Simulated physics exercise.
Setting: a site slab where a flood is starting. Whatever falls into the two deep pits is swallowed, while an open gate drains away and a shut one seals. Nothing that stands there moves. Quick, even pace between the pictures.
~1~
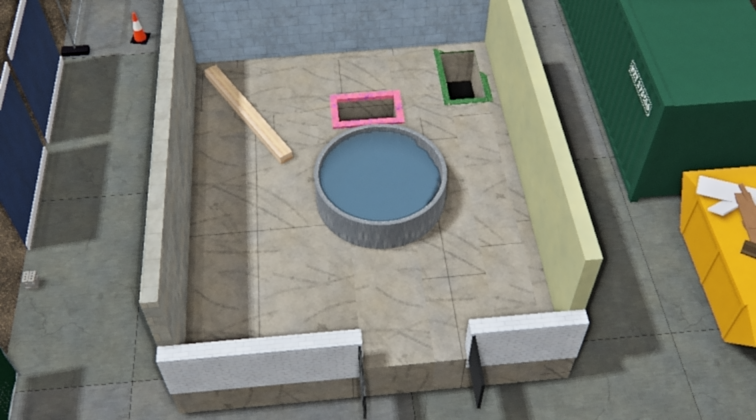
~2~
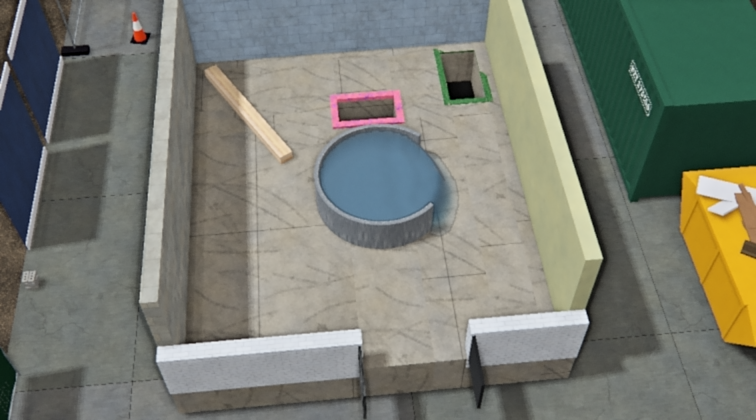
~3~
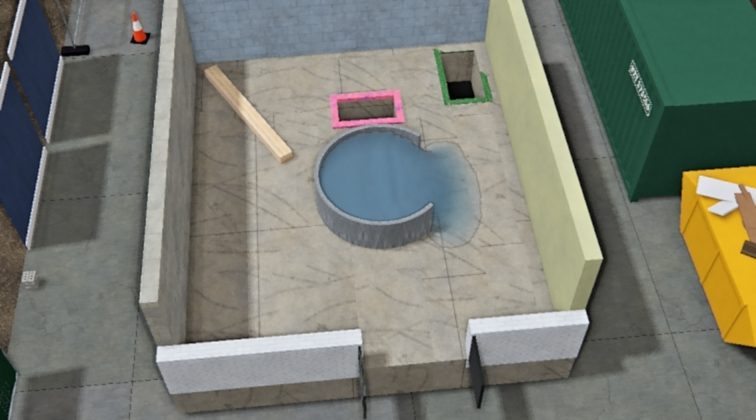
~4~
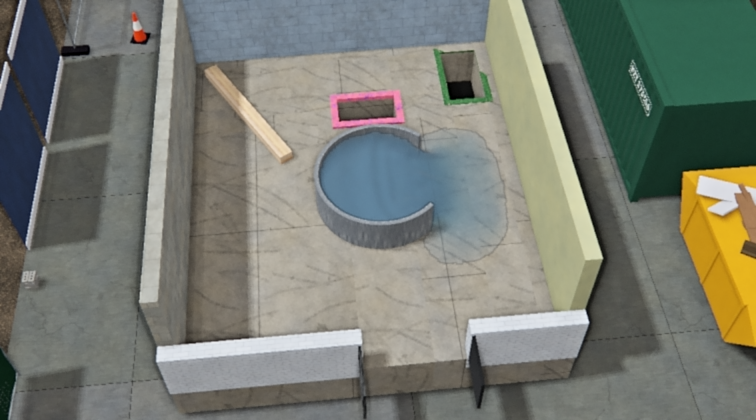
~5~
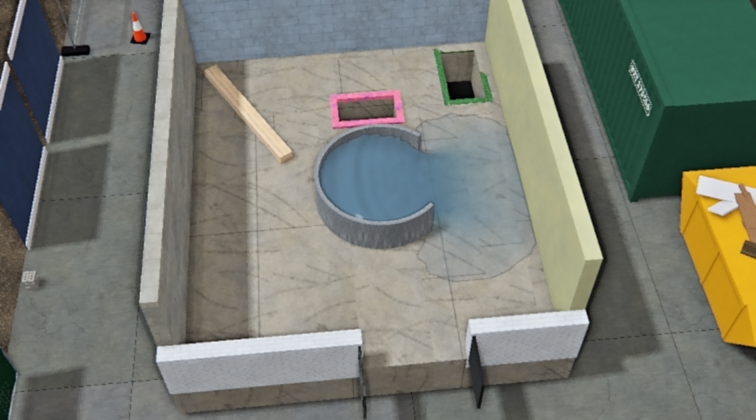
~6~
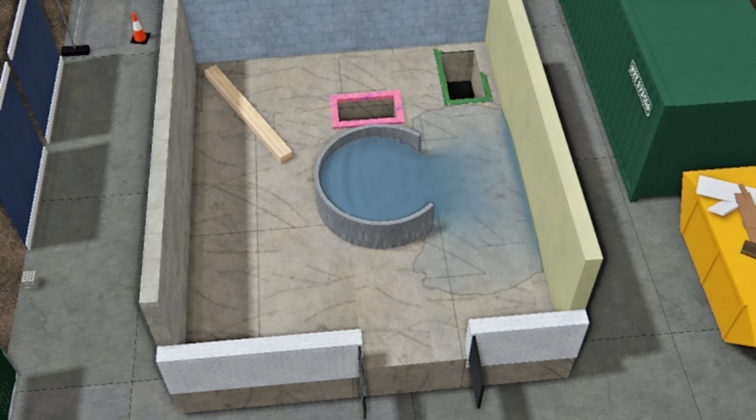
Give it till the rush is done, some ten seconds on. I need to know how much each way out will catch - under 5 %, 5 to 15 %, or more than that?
Outcome: The gate is going to swallow a share of five up to fifteen per cent. The green pit is going to swallow a share past fifteen per cent. The pink pit is going to swallow a share short of five per cent.
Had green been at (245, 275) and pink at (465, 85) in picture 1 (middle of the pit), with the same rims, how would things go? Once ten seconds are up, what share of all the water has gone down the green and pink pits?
Per cent, approx.: Green 12, pink 20.
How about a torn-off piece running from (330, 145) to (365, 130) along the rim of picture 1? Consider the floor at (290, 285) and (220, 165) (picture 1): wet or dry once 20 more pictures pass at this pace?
First spot spared, second spot submerged.
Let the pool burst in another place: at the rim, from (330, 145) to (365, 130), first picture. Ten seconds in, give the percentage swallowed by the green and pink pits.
Estimates in per cent: Green 14, pink 15.
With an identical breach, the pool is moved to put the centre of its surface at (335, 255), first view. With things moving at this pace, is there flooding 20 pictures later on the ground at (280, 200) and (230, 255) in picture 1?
Result, points in order: Unwetted; unwetted.
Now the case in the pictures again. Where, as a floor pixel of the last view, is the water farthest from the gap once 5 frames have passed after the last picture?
Front's tip: Near (486, 52).
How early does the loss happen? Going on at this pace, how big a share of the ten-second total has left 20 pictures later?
45 per cent.
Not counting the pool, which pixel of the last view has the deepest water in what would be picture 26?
It should be roughly at (536, 338).
A moment on, water covers 20 % of the floor; the gate 0 %, the green pit 1 %, the pink pit 0 %.
Next, water covers 25 % of the floor; the gate 0 %, the green pit 6 %, the pink pit 0 %.
Then, water covers 45 % of the floor; the gate 2 %, the green pit 16 %, the pink pit 0 %.
Later, water covers 65 % of the floor; the gate 7 %, the green pit 23 %, the pink pit 0 %.
In the end, water covers 85 % of the floor; the gate 12 %, the green pit 28 %, the pink pit 0 %.
